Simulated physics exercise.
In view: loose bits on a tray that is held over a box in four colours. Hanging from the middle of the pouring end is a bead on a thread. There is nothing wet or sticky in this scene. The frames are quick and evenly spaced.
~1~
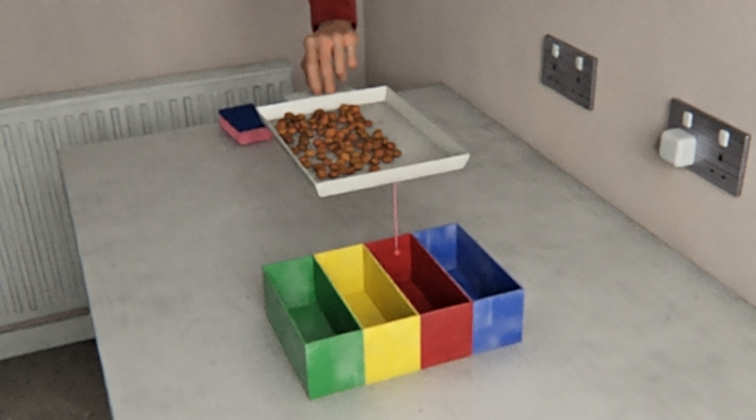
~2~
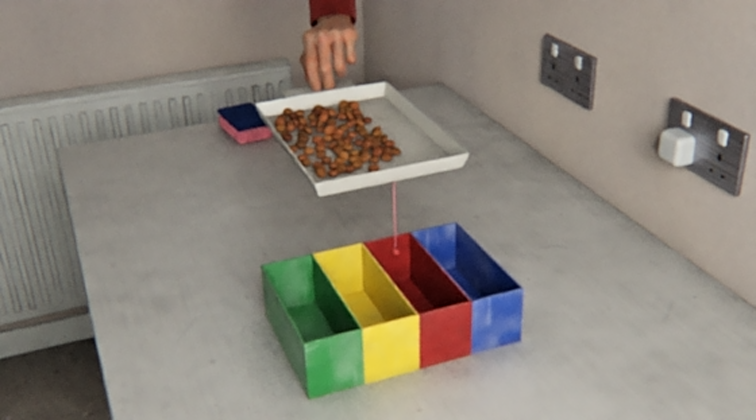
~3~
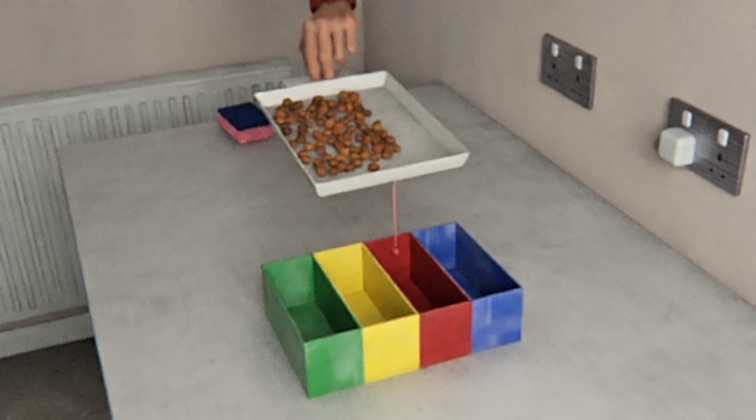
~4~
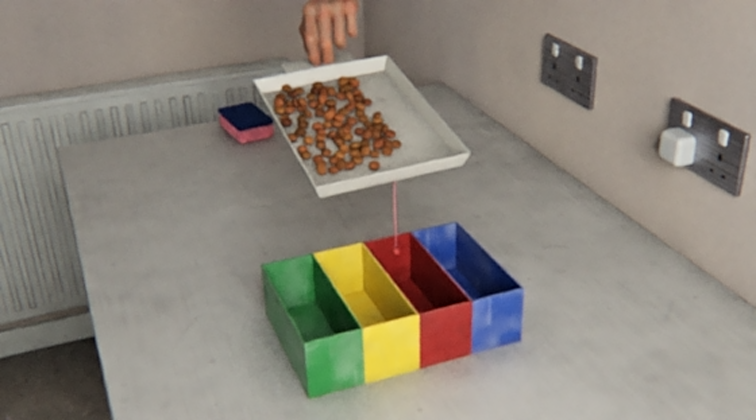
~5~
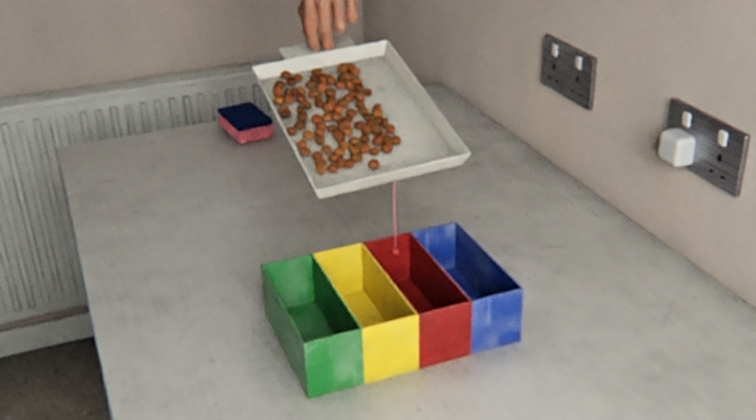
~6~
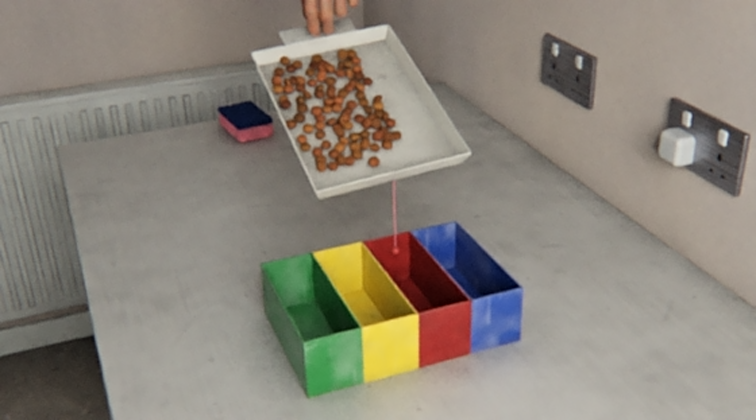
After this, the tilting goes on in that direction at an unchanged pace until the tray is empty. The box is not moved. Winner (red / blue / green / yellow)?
Yellow.
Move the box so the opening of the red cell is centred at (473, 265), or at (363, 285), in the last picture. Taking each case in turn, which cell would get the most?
First try: The cell in green; second try: The red cell.
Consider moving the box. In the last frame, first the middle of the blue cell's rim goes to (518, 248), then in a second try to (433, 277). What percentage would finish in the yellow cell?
Close to 20 in a hundred, then close to 40 in a hundred.
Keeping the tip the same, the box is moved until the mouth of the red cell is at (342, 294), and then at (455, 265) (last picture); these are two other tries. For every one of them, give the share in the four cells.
You'd see roughly 90 per cent first and roughly 90 per cent second.
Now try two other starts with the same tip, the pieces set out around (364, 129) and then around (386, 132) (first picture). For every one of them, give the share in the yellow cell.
First case around 40 %, second case around 50 %.
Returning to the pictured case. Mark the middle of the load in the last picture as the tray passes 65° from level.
Mark it at roughly (352, 183) in the final frame.
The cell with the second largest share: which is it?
The answer here is that green cell.
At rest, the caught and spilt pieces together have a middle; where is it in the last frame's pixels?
About pixel (373, 346).
Just after the last frame, tray tipped steeply; the larger part on the tray; just a few in the green cell; just a few in the yellow cell; roughly a quarter falling or outside the box.
A moment on, tray tipped past a quarter turn; about a tenth on the tray; roughly a third in the yellow cell; roughly a quarter in the green cell; about a tenth in the red cell; about a tenth falling or outside the box.
Further on, tray tipped past a quarter turn; roughly half in the yellow cell; roughly a quarter in the green cell; roughly a quarter in the red cell; just a few in the blue cell; just a few falling or outside the box.
When it is over, tray tipped past a quarter turn; roughly half in the yellow cell; roughly a quarter in the green cell; roughly a quarter in the red cell; just a few in the blue cell; just a few outside the box.
